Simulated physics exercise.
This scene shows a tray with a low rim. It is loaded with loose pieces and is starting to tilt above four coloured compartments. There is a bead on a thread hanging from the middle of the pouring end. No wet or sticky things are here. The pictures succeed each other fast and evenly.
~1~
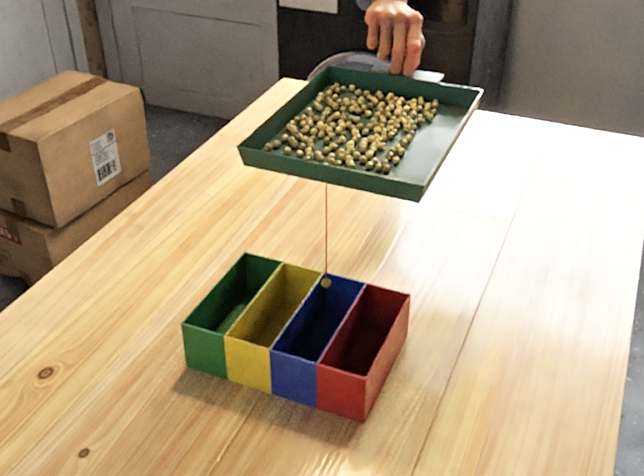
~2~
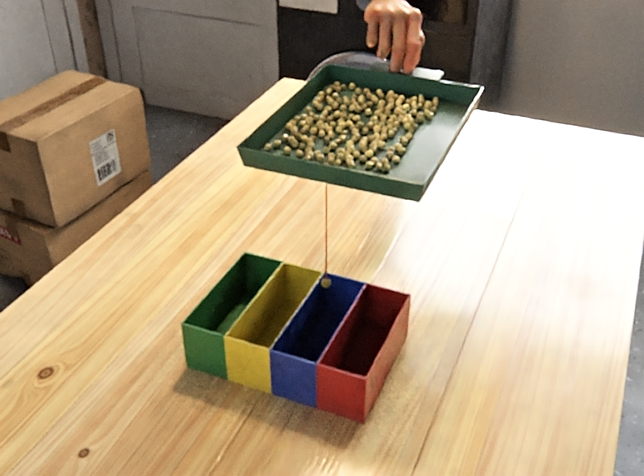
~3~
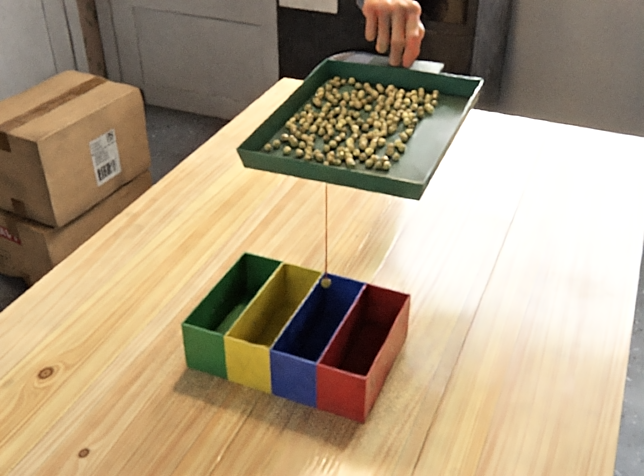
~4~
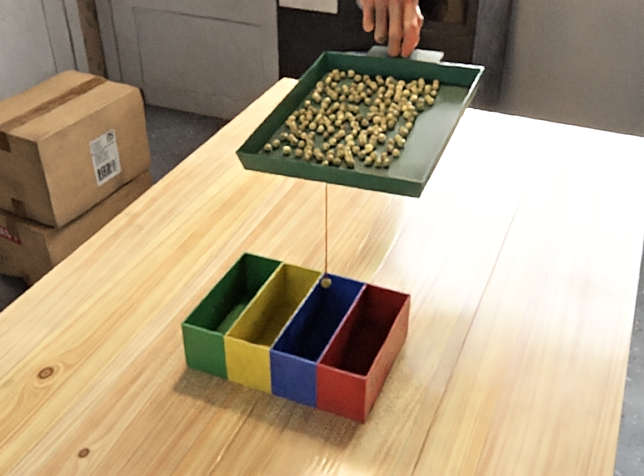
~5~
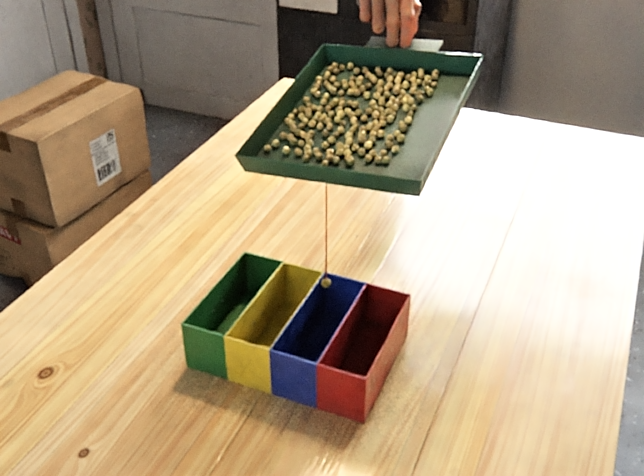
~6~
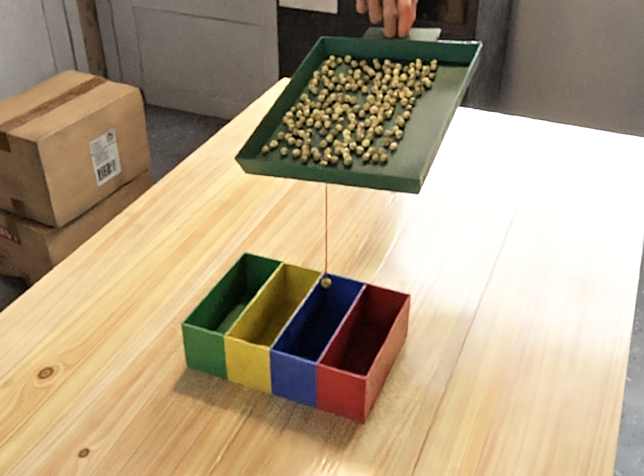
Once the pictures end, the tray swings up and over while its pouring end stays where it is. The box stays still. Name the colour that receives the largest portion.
Green.
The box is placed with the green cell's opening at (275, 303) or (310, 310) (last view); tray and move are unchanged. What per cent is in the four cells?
Roughly 10 % and then 0 %.
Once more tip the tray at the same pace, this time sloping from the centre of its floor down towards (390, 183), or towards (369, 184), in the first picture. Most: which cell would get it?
Try 1 - that red cell / try 2 - red.
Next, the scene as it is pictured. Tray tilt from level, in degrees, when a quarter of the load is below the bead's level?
That would be about 100 degrees from level.
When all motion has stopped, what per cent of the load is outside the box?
I'd say roughly 10 per cent of the load.
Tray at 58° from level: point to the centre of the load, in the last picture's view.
In the last view, the load is centred close to (282, 144).
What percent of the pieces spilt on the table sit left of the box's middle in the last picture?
It comes to about 100 percent.
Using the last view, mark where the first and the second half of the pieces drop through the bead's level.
First close to (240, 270), next close to (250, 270).
Just after the last frame, tray tipped steeply; almost all on the tray; just a few falling or outside the box.
A moment on, tray tipped right over; roughly half on the tray; roughly a quarter in the green cell; just a few in the yellow cell; roughly a third falling or outside the box.
Further on, tray tipped past a quarter turn; the larger part in the green cell; about a tenth in the yellow cell; about a tenth falling or outside the box.
When it is over, tray tipped past a quarter turn; the larger part in the green cell; about a tenth in the yellow cell; not one in the red cell; not one in the blue cell; about a tenth outside the box.
